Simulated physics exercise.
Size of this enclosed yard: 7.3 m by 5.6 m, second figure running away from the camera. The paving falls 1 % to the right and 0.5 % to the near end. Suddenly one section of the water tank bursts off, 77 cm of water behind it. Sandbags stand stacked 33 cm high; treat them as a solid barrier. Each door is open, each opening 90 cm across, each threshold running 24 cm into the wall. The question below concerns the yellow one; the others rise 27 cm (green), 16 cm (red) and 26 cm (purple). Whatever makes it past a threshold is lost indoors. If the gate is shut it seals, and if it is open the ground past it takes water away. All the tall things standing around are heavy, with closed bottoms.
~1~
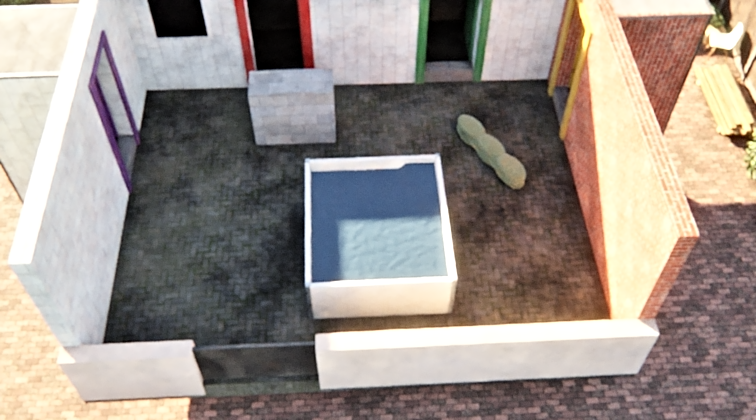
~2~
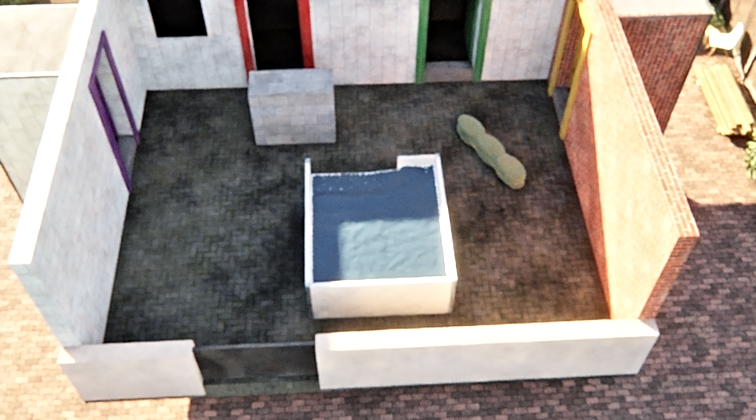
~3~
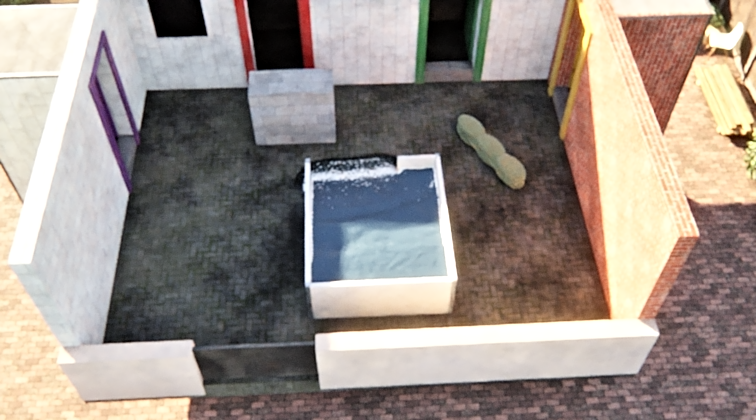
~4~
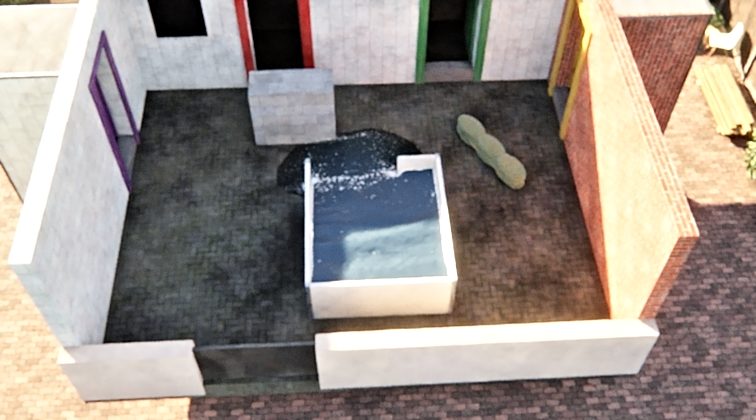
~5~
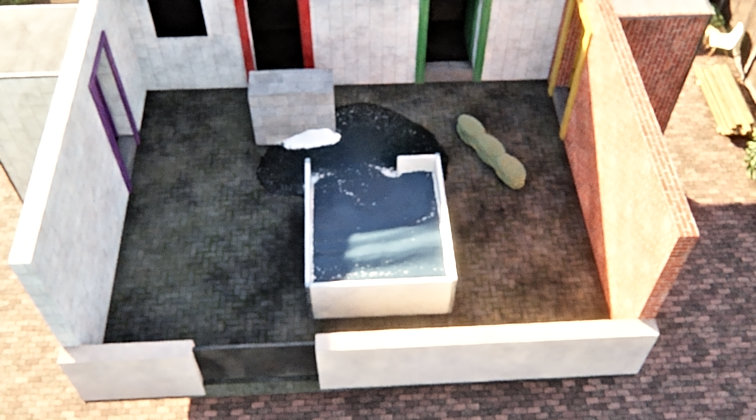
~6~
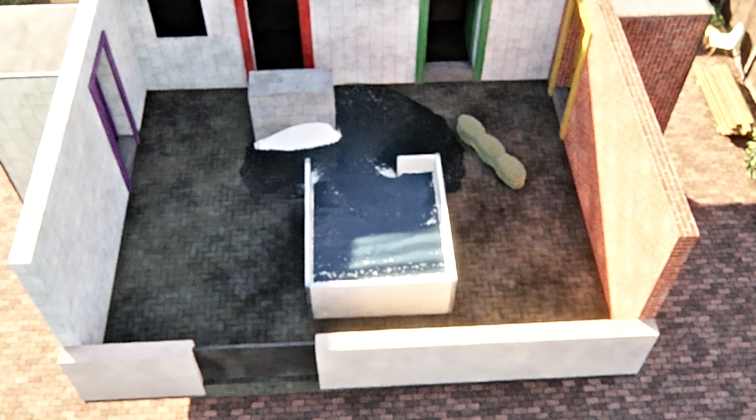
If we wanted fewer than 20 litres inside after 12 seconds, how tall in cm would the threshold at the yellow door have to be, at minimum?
It would need to be around 24 cm tall.
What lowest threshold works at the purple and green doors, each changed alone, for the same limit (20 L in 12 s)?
You'd want about 17 centimetres at purple and about 16 centimetres at green.
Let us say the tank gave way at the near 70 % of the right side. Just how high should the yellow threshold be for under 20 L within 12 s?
Near 15 cm.
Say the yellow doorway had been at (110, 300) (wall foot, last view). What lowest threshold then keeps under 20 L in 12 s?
It needs about 5.5 cm.
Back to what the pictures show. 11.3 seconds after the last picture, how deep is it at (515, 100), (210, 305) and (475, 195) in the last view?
Depths in order: 10 / 9 / 11 cm.
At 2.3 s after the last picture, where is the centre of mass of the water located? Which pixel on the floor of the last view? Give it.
My guess is close to (351, 173).
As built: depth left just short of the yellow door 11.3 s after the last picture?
10.0 cm.
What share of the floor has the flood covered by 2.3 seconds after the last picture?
55 %.
Then, 0.7 s after the last picture water covers 25 % of the floor, deepest (48 cm) near (329, 144); it has not reached the yellow door.
Then, 2.3 s after the last picture water covers 55 % of the floor, deepest (37 cm) near (543, 79); 29 cm at the yellow door, 4 litres in over its 26 cm threshold.
Then, 11.3 s after the last picture water covers 95 % of the floor, deepest (15 cm) near (603, 307); 10 cm at the yellow door, 12 litres in over its 26 cm threshold.
At the yellow door as built, the water peaked near 29 cm, 1.9 s after the last picture.
With a threshold of 20.5 cm, 47 litres would have come in within the 12 s; with 27.5 cm, 8 litres. So under 20 litres takes about 24 cm.
